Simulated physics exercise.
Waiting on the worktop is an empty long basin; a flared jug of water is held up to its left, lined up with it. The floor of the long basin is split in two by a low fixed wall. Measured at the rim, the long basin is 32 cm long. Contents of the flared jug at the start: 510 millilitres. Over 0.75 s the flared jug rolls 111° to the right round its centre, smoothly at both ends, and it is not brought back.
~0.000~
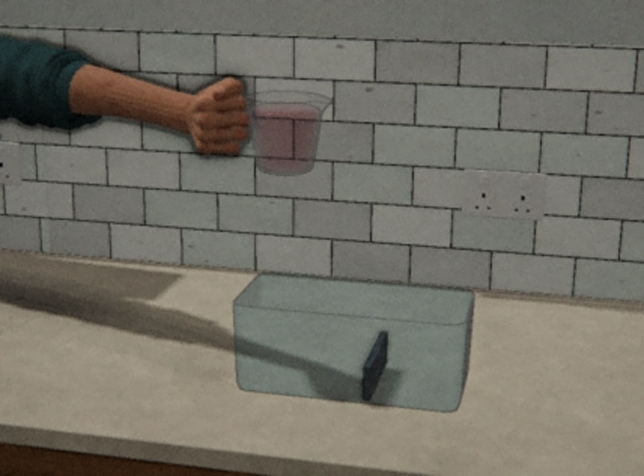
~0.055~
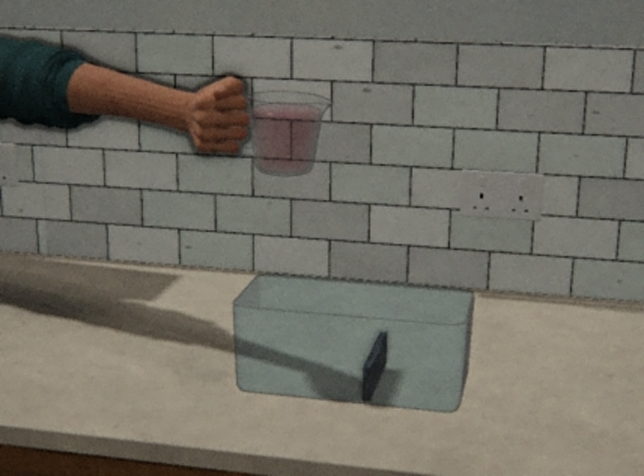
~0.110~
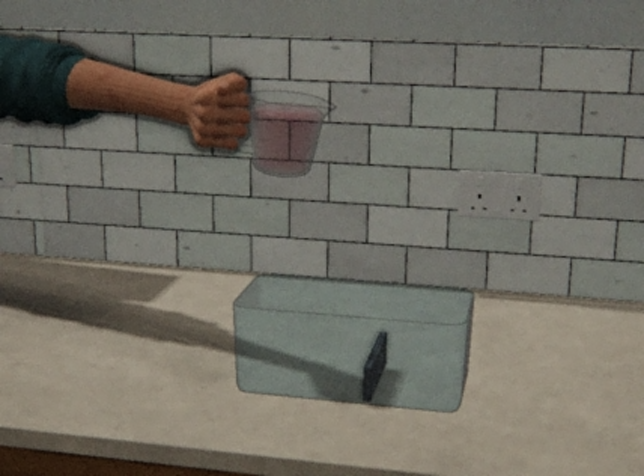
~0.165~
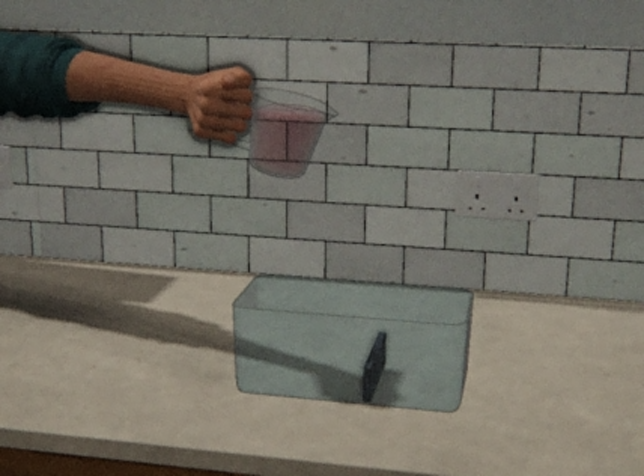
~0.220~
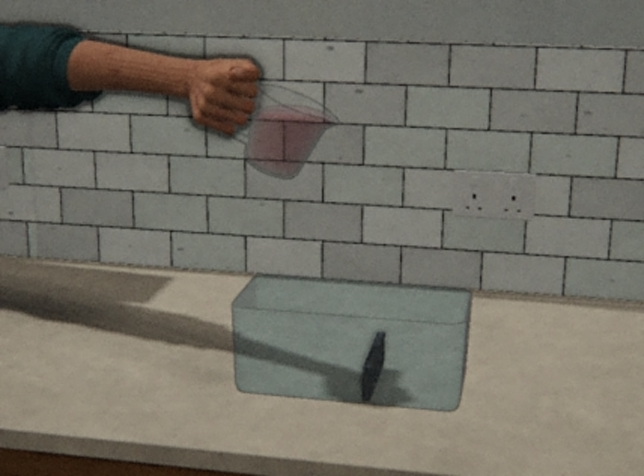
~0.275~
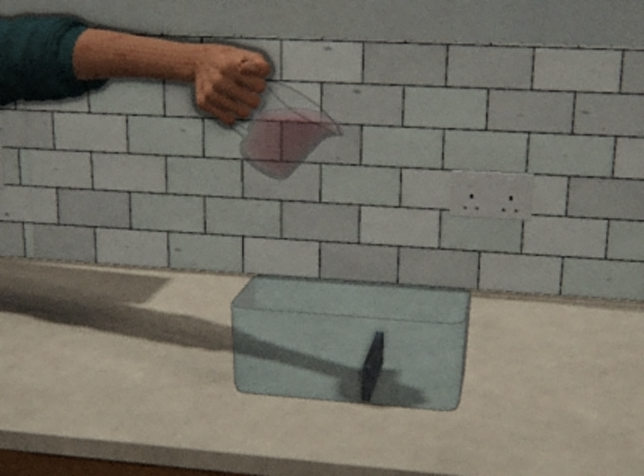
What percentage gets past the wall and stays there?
About 59 per cent.
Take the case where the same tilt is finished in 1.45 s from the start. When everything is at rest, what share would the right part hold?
That would be about 75 in a hundred, I'd say.
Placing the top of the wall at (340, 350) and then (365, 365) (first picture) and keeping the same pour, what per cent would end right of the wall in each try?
One try each: Around 90 percent and then around 75 percent.
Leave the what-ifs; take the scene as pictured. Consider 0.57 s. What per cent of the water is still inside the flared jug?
I reckon about 42 in a hundred is still held.
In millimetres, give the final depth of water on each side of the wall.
Final reading - left some 8 mm, right some 18 mm.
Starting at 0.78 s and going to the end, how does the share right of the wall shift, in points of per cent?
Looks like it goes higher by around 4.
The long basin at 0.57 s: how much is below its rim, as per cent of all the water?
Roughly 16 percent of it.
After 0.57 s the tilt is 96° and 42 per cent is still to pour, 1 is left of the wall and 15 right of it.
After 0.78 s the tilt is 111° and 4 per cent is still to pour, 22 is left of the wall and 55 right of it.
After 1.01 s the tilt is 111° and 0 per cent is still to pour, 38 is left of the wall and 59 right of it.
After 1.25 s the tilt is 111° and 0 per cent is still to pour, 39 is left of the wall and 59 right of it.
In the end 39 per cent lies left of the wall, 59 right of it and 2 outside.
